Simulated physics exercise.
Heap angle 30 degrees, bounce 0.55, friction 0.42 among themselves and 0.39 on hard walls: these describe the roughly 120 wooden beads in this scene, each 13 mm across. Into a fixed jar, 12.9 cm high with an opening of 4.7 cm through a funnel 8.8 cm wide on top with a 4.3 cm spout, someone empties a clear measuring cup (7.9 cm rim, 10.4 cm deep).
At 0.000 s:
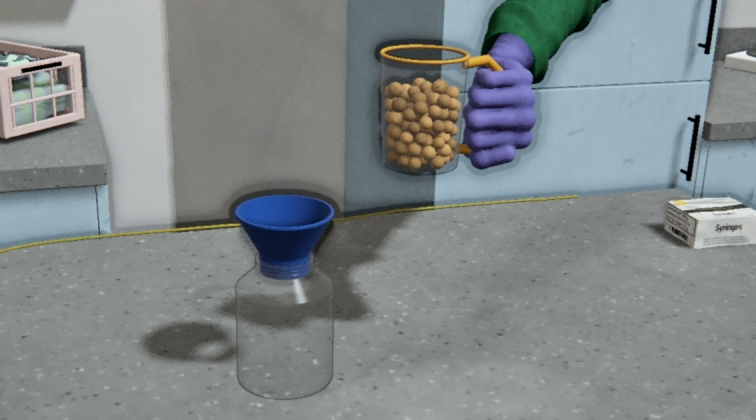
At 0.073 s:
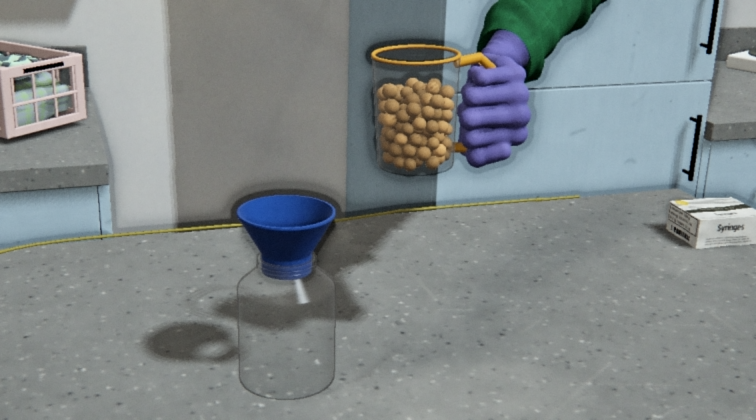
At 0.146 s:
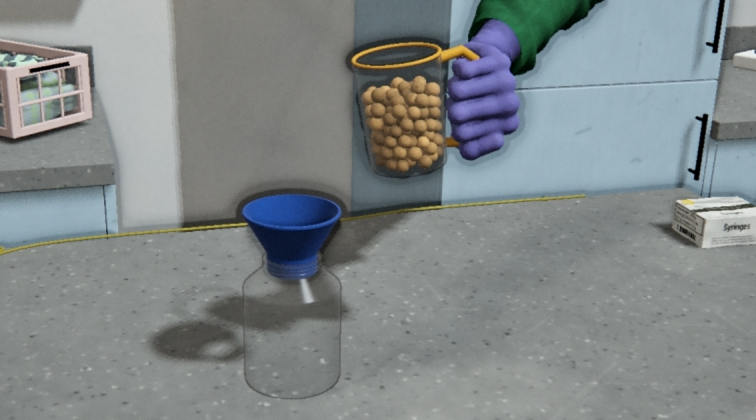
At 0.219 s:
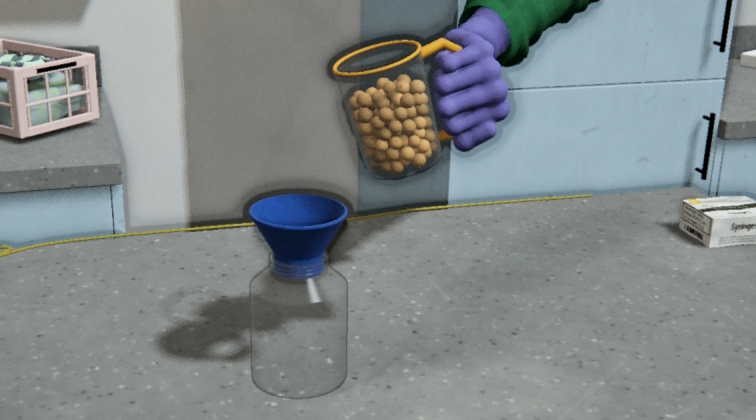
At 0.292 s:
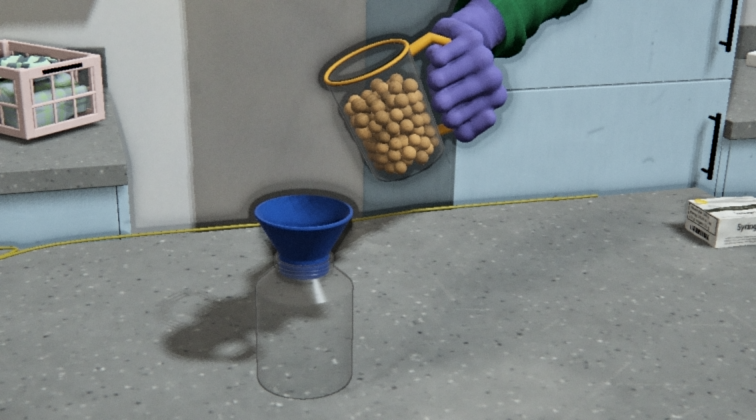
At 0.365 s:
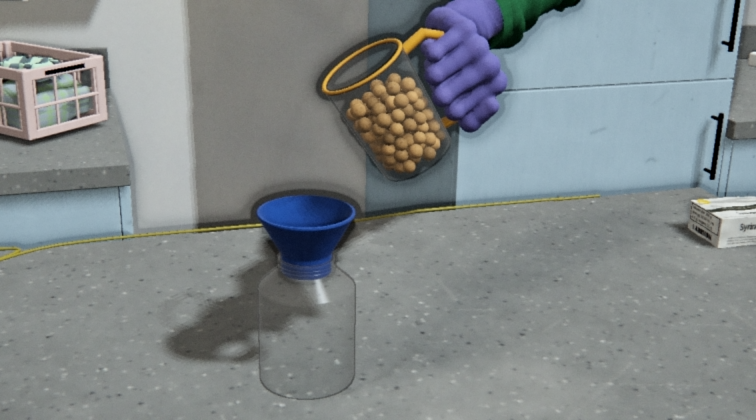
A purple-gloved hand held a clear measuring cup of round wooden beads above a gray counter, then moved it left and tilted it toward a blue funnel set in an empty clear jar.
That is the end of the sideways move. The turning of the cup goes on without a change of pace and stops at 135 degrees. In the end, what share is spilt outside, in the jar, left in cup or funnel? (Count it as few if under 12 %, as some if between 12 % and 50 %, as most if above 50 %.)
Spilt gets some; jar gets most; still above gets few.
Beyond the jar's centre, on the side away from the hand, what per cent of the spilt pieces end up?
Share: Close to 20 %.
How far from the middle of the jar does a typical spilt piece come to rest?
Distance: Roughly 12 cm.
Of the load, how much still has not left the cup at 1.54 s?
My guess is near 0 per cent.
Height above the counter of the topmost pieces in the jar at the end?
Roughly 5.0 centimetres above the counter.
After 0.83 s, tilt 82 degrees; the cup holds 100 %, the jar 0 %.
After 1.14 s, tilt 114 degrees; the cup holds 80 %, the jar 10 %.
After 1.54 s, tilt 135 degrees; the cup holds 0 %, the jar 65 %.
At rest (2.5 s), spilt 25 %, jar 75 %, still above 0 %.
